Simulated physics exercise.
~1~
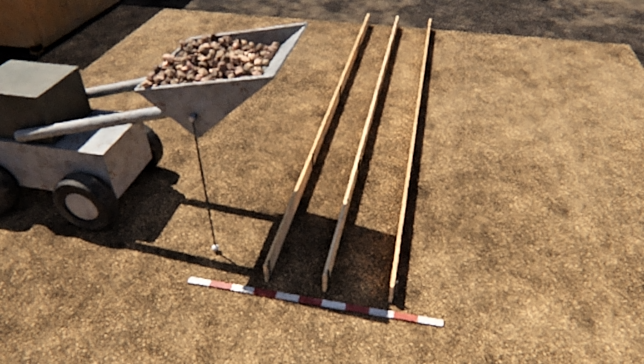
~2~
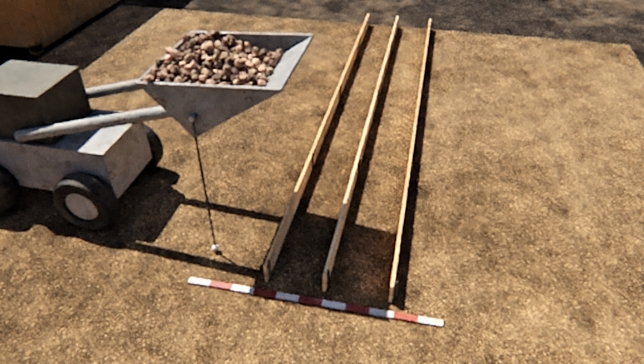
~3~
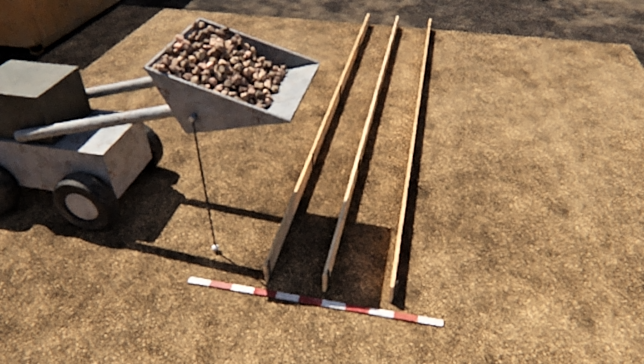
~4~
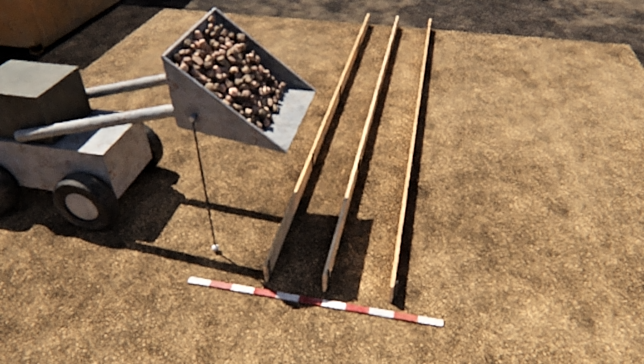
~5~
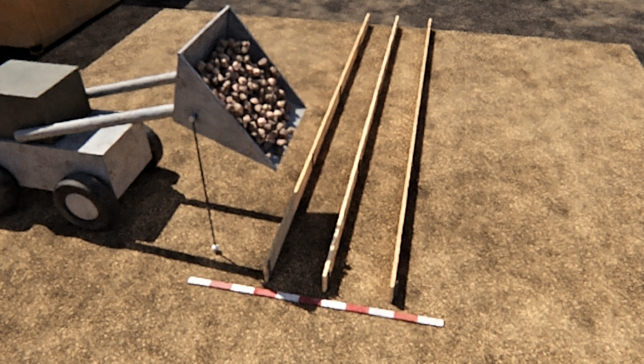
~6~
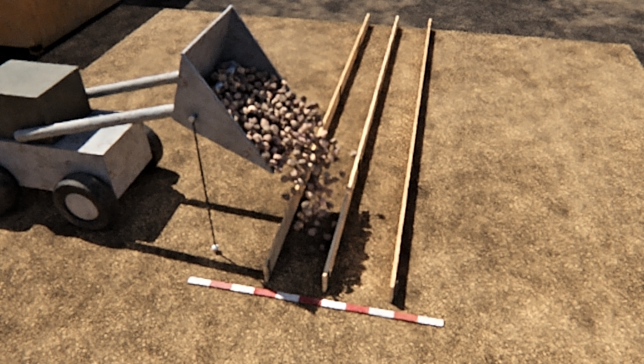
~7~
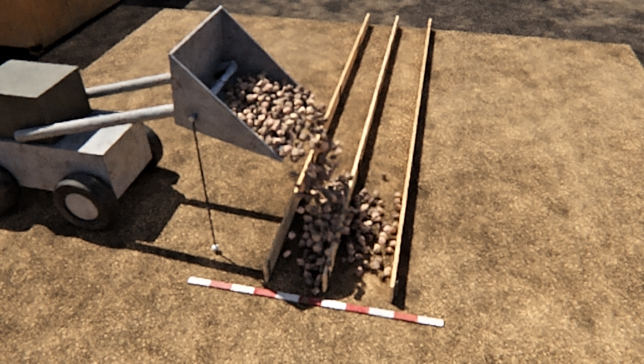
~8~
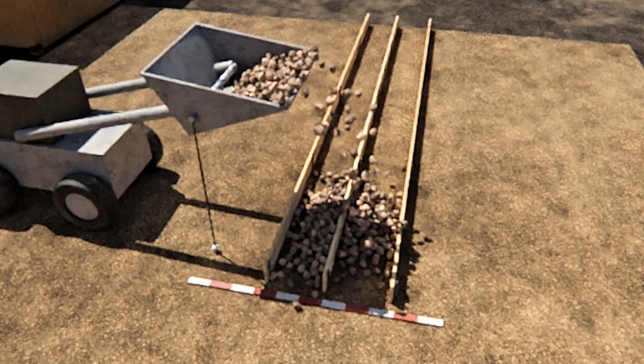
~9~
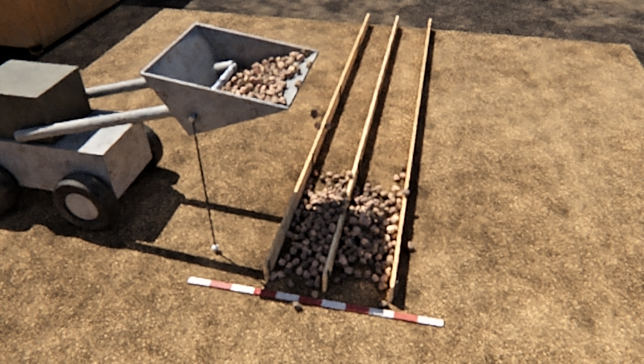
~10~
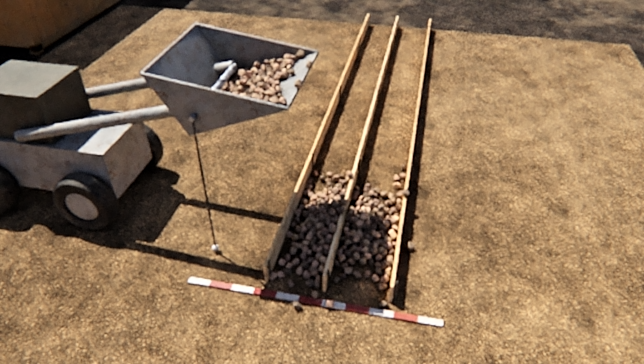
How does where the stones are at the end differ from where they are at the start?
At the start, the stones are all heaped in the loader's raised bucket. By the end, most of them lie lower and to the right, on the ground between the wooden planks, while a smaller pile remains in the bucket.
